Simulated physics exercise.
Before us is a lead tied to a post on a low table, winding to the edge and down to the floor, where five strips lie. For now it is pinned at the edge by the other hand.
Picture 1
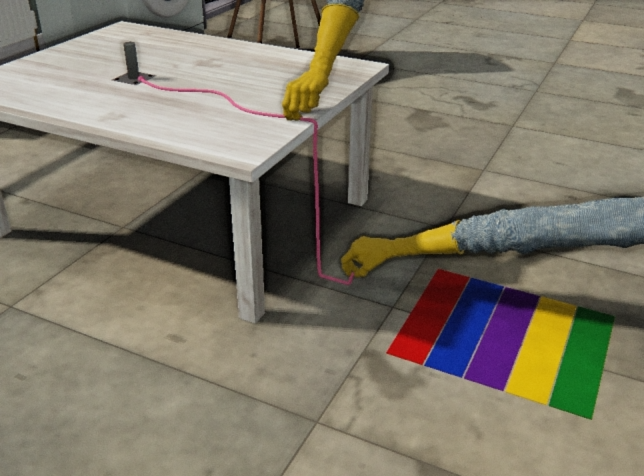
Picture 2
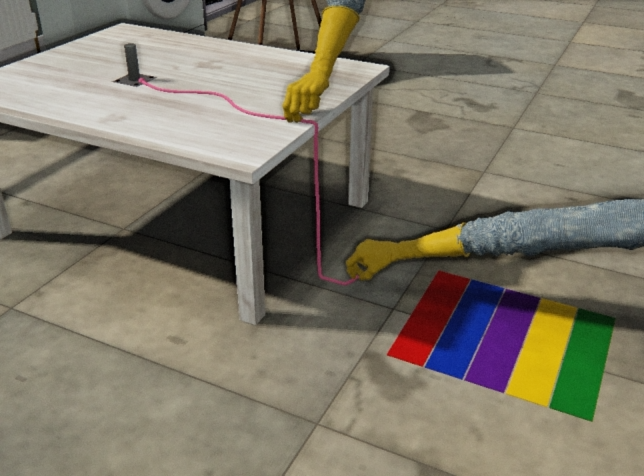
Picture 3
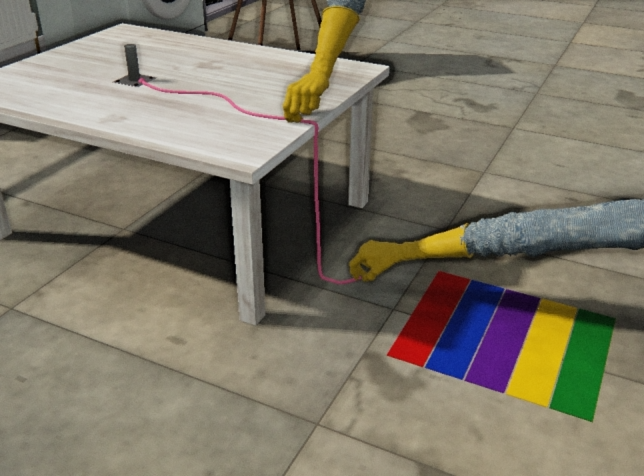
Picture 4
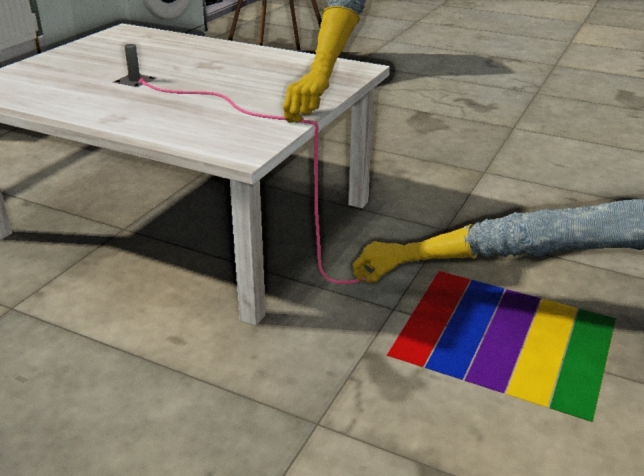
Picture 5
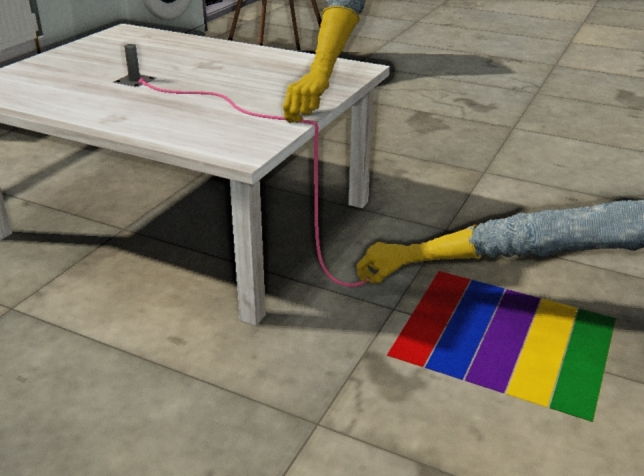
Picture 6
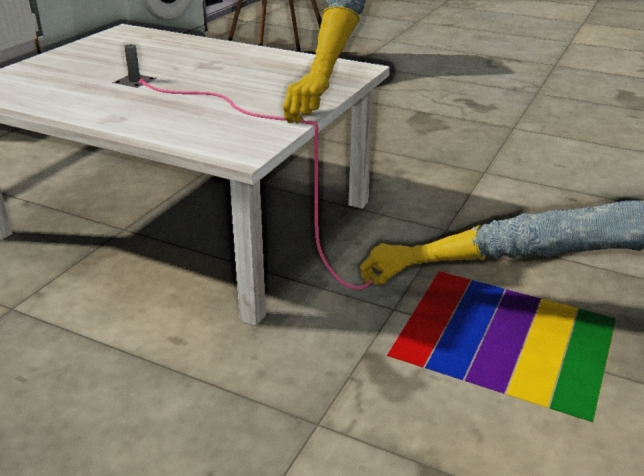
A gloved hand pinned a pink cord at the edge of a low white table while another, near the floor, drew the cord's end slightly to the right, close to five coloured strips.
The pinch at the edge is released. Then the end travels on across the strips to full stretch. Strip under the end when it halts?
Blue strip.
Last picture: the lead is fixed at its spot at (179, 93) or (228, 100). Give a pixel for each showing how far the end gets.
(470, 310), then (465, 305).
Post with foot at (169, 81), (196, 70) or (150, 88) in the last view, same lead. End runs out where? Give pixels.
In order, it comes out close to (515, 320), (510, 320) and (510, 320).
A little later, end near (417, 294); short of the strips.
Next, end near (453, 304); over red.
When it is tight, end near (474, 310); over blue. The blue one.
